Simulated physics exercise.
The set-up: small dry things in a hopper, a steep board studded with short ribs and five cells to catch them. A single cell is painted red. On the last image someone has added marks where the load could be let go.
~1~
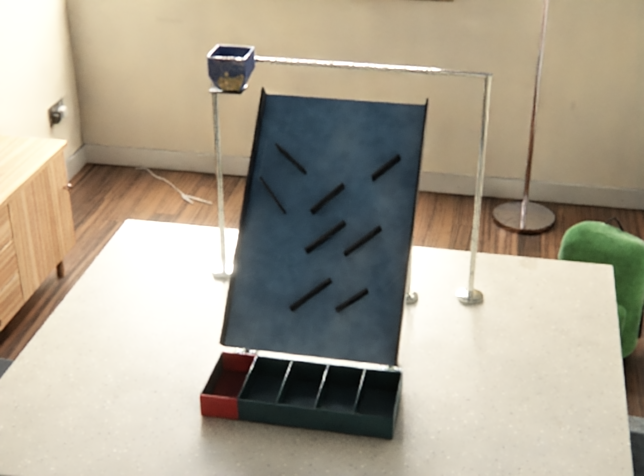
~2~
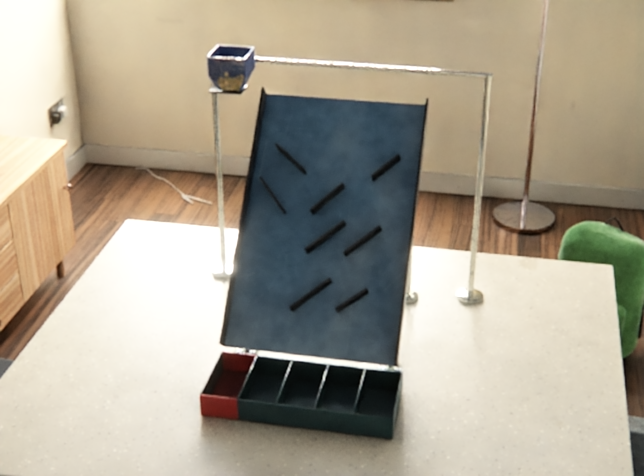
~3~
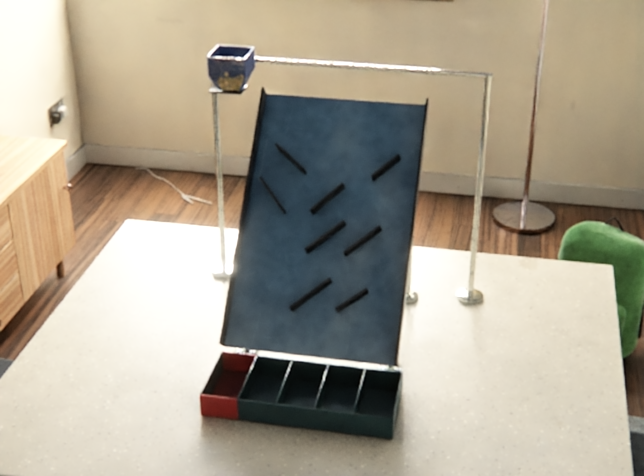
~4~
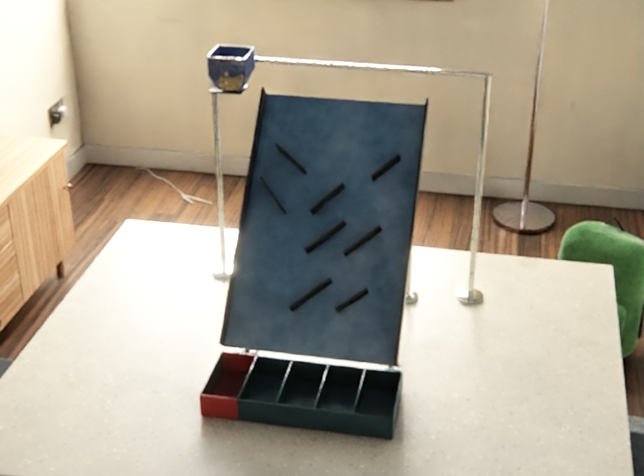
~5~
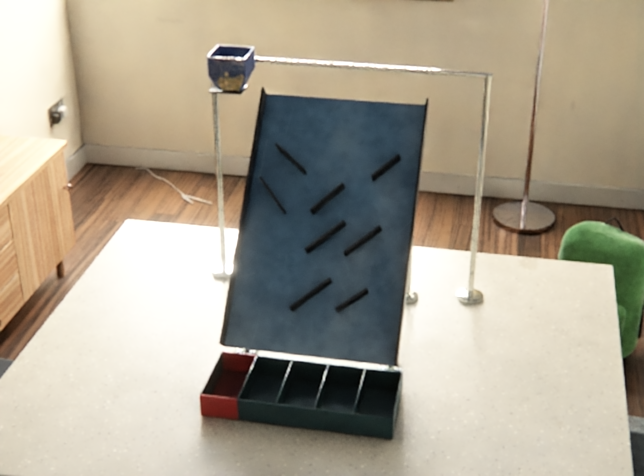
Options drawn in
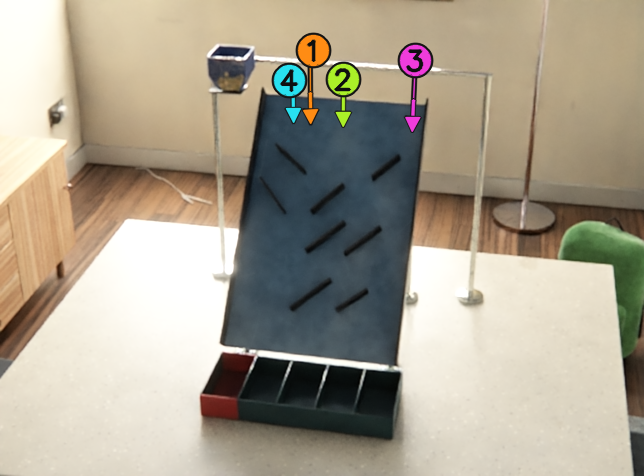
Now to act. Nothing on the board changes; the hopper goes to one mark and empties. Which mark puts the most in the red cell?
It is 2.
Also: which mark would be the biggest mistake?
That is mark 3.
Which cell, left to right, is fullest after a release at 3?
It is the fifth one.
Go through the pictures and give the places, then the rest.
In the first picture, hopper at (233, 81), puffed corn balls, door shut.
In the second picture, ribs (276, 143) to (304, 169), (372, 176) to (399, 154), (260, 177) to (283, 210).
In the third picture, ribs (310, 210) to (343, 183), (305, 249) to (344, 220), (344, 253) to (380, 226).
In the fourth picture, ribs (289, 308) to (330, 278), (335, 309) to (367, 288).
In the fifth picture, red cell at (219, 406), number 1 of 5 from the left.
On the marked copy, mark 1 meets the board at (310, 118); mark 2 meets the board at (343, 121); mark 3 meets the board at (412, 126); mark 4 meets the board at (293, 117).
If 1 is chosen, about half in the red cell, about a third in other cells, a small part outside the box.
If 2 is chosen, most in the red cell, about a quarter in other cells.
If 3 is chosen, about a quarter in the red cell, about two thirds in other cells, a small part outside the box.
If 4 is chosen, about half in the red cell, about half in other cells, a stray few outside the box.
